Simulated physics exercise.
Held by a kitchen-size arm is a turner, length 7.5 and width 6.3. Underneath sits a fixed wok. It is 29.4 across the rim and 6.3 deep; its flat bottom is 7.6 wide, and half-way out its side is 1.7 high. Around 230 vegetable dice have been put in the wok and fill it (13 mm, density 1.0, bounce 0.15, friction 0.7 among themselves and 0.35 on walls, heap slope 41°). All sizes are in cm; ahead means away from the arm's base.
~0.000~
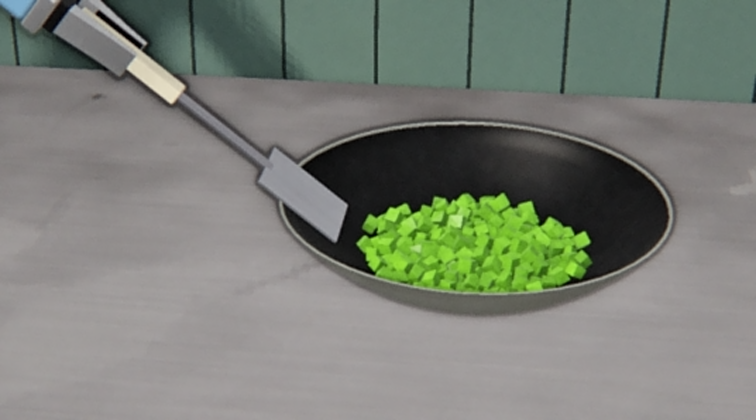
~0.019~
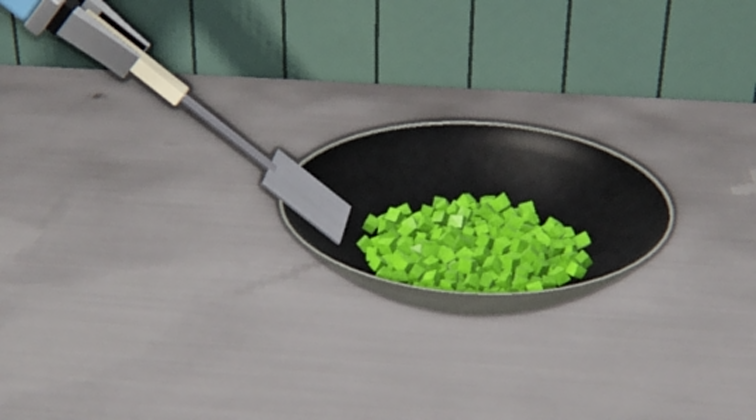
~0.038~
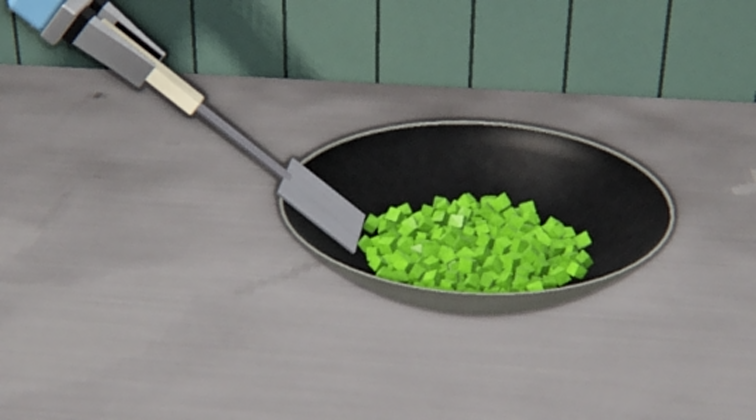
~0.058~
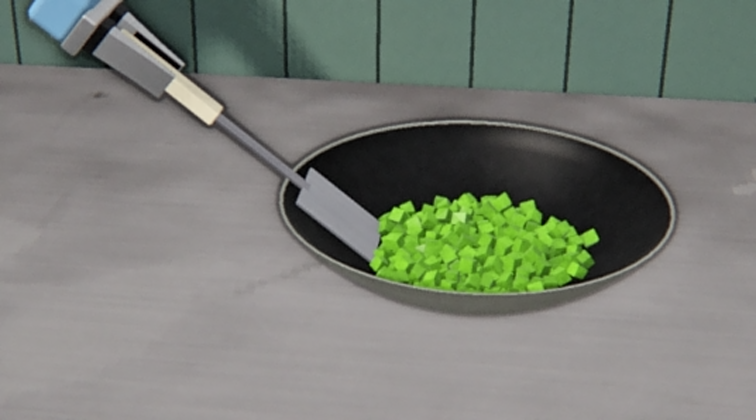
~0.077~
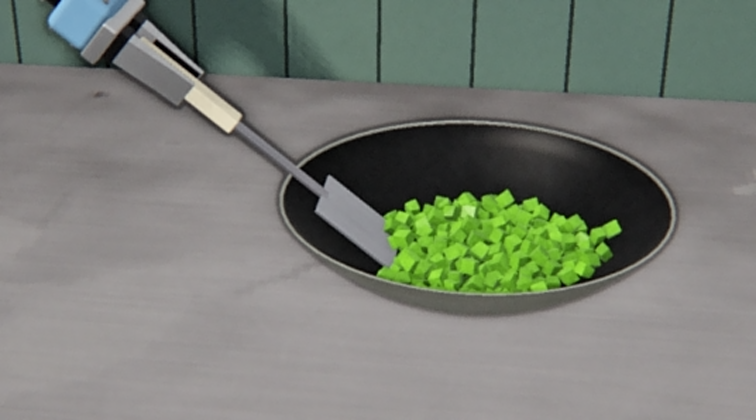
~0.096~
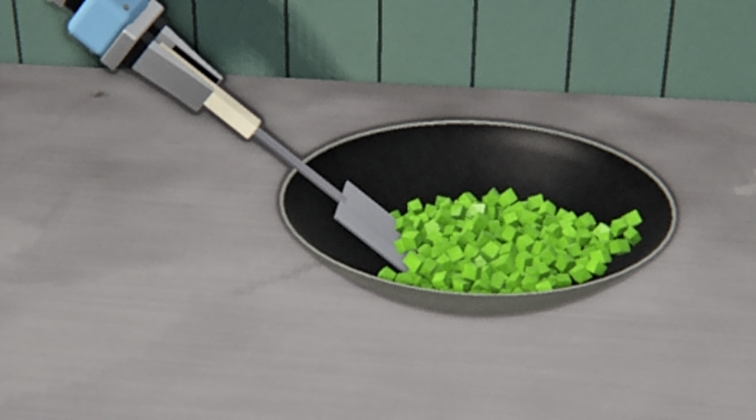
The footage shows a robotic arm lowering a flat grey turner into a black wok of bright green cubes, then pushing it rightward into the heap, shifting the cubes a little toward the right side of the wok.
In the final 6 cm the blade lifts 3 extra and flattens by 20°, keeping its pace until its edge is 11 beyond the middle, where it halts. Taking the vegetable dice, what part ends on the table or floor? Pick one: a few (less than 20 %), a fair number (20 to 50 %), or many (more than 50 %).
A fair number, 20 to 50 %.
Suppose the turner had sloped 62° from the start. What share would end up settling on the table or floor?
That gives about 40 in a hundred.
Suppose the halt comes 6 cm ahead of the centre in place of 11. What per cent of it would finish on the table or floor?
In that case about 5 percent ends on the table or floor.
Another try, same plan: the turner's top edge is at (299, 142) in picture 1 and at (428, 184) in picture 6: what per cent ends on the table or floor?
I'd put it at roughly 45 per cent.
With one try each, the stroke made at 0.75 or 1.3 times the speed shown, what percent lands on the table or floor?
The two tries give roughly 40 and 45 in a hundred.
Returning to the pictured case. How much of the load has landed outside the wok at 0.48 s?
30 %.
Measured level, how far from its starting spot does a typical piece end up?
Some 5 cm.
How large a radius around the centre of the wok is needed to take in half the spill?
The answer is around 24 cm.
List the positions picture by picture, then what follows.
The turner top edge at (267, 165), sloping 39°; upper third of the load around (481, 243), from x 365 to 585, top at y 200; 232 in the wok, in the first picture.
The turner top edge at (270, 166), sloping 39°; upper third of the load around (481, 243), from x 365 to 585, top at y 200, in the second picture.
The turner top edge at (285, 175), sloping 39°; upper third of the load around (482, 243), from x 365 to 585, top at y 200, in the third picture.
The turner top edge at (304, 185), sloping 39°; upper third of the load around (486, 242), from x 380 to 590, top at y 200, in the fourth picture.
The turner top edge at (322, 193), sloping 39°; upper third of the load around (500, 239), from x 385 to 610, top at y 200, in the fifth picture.
The turner top edge at (341, 199), sloping 39°; upper third of the load around (518, 240), from x 385 to 630, top at y 195; 232 in the wok, in the sixth picture.
After 0.17 s, sloping 39°, highest piece 9 above the table; 230 in the wok, 2 on the blade or in flight.
After 0.25 s, sloping 33°, highest piece 8 above the table; 224 in the wok, 8 on the blade or in flight.
After 0.48 s, sloping 19°, highest piece 8 above the table; 151 in the wok, 64 on the table or floor, 17 on the blade or in flight.
After 1.53 s, sloping 19°, highest piece 7 above the table; 151 in the wok, 81 on the table or floor.
In the end, 151 in the wok, 81 on the table or floor. That is 35 % on the table or floor.
